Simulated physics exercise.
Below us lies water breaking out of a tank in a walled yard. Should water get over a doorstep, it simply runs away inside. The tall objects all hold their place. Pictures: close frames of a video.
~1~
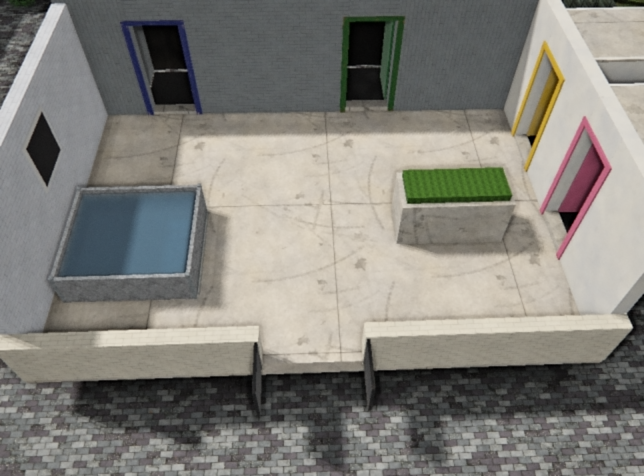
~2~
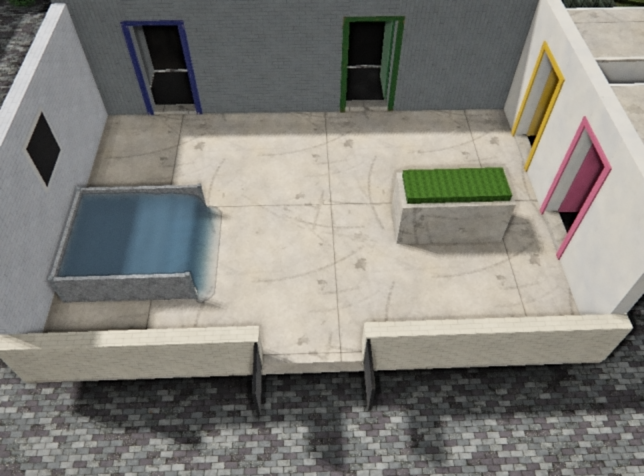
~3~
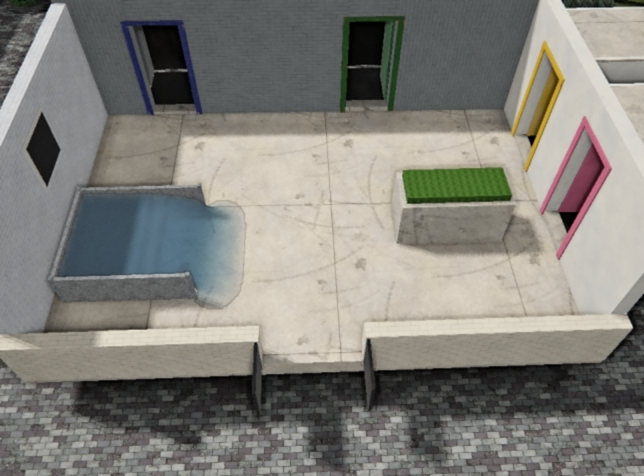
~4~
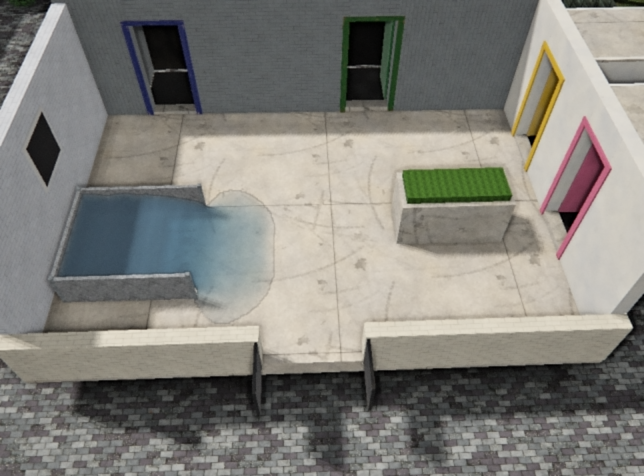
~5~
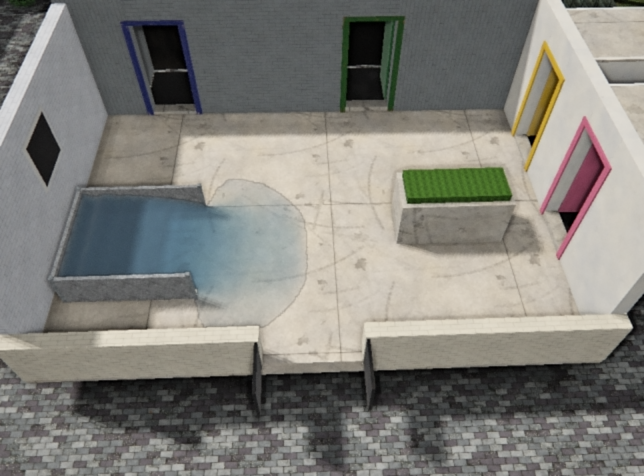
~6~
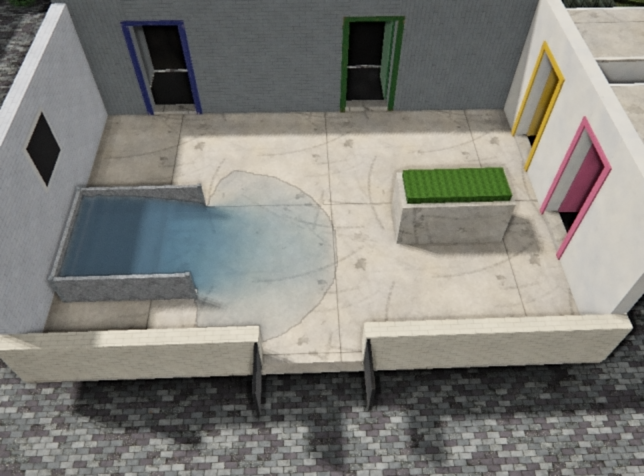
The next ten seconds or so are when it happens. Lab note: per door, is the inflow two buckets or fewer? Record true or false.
Green door true; yellow door false; pink door true; blue door true.
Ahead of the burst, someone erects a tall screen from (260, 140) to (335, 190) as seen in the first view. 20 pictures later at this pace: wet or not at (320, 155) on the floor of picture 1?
My call for that spot - nothing there.
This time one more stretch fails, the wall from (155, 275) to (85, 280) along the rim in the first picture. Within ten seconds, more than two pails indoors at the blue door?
As far as I can tell, the blue door fails to reach the limit.
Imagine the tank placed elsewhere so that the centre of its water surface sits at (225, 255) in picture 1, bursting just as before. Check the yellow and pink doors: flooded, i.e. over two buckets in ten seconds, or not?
Both doors in order - yellow door tops it, pink door tops it.
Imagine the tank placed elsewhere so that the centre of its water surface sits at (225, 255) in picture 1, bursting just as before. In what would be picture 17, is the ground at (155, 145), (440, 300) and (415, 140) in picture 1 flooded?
Points in order: Not reached; inundated; inundated.
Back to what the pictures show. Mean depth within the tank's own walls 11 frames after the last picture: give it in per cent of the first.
32 percent or thereabouts.
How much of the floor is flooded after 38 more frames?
I'd say 65 per cent.
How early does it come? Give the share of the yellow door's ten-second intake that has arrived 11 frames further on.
It works out at roughly 0 percent of the ten-second total.
A moment on, water covers 35 % of the floor; the green door not reached, the yellow door not reached, the pink door not reached, the blue door not reached.
Next, water covers 50 % of the floor; the green door not reached, the yellow door not reached, the pink door not reached, the blue door not reached.
Then, water covers 65 % of the floor; the green door wet at the sill, nothing in, the yellow door under two buckets in, the pink door wet at the sill, nothing in, the blue door not reached.
Later, water covers 65 % of the floor; the green door wet at the sill, nothing in, the yellow door over two buckets in, the pink door under two buckets in, the blue door not reached.
In the end, water covers 75 % of the floor; the green door wet at the sill, nothing in, the yellow door far over two buckets in, the pink door under two buckets in, the blue door wet at the sill, nothing in.
